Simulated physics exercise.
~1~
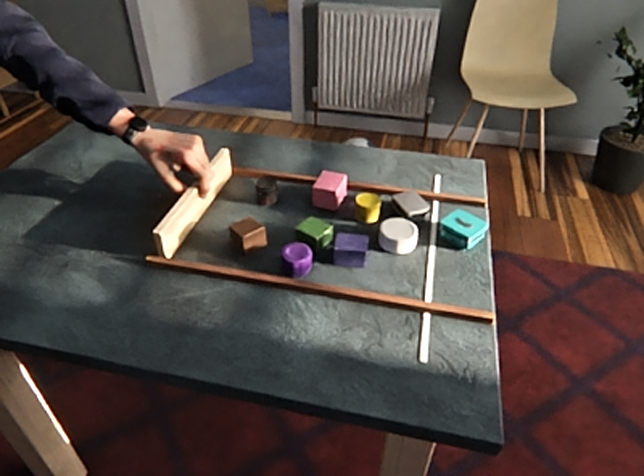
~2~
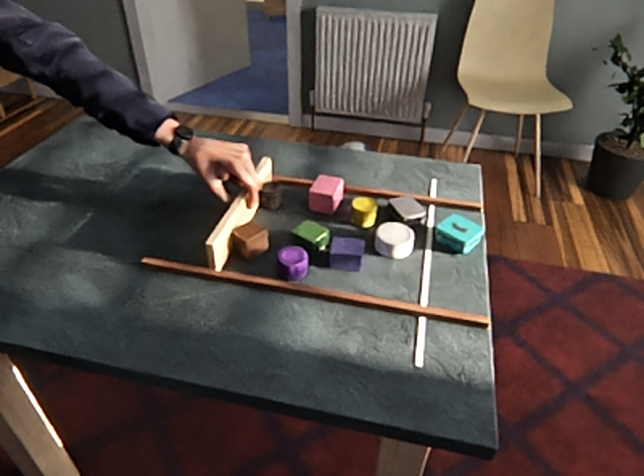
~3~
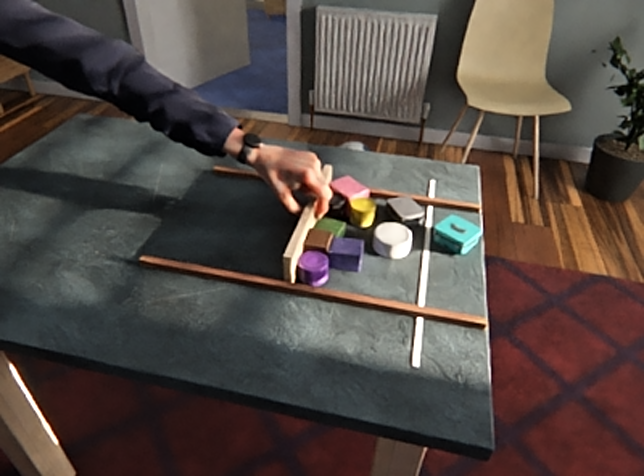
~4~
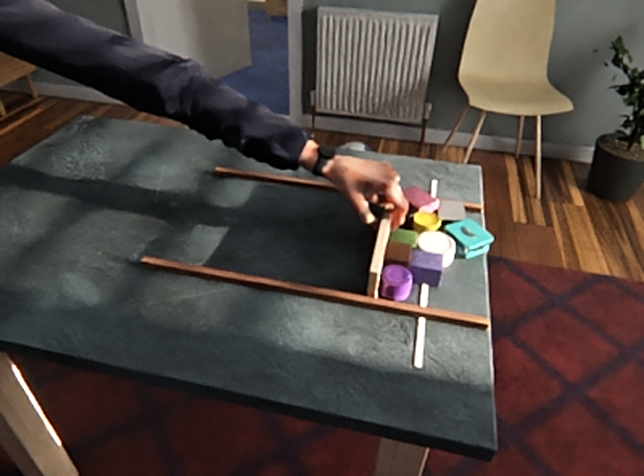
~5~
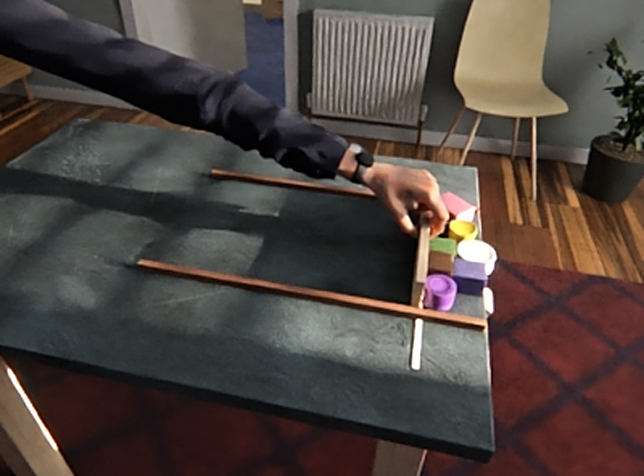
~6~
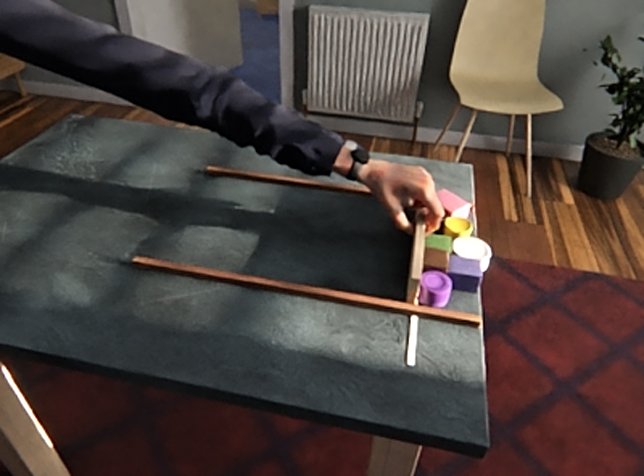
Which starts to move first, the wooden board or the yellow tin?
The wooden board starts to move first. The yellow tin stays in place until later, when the board and the gathered pieces have come well along the channel.
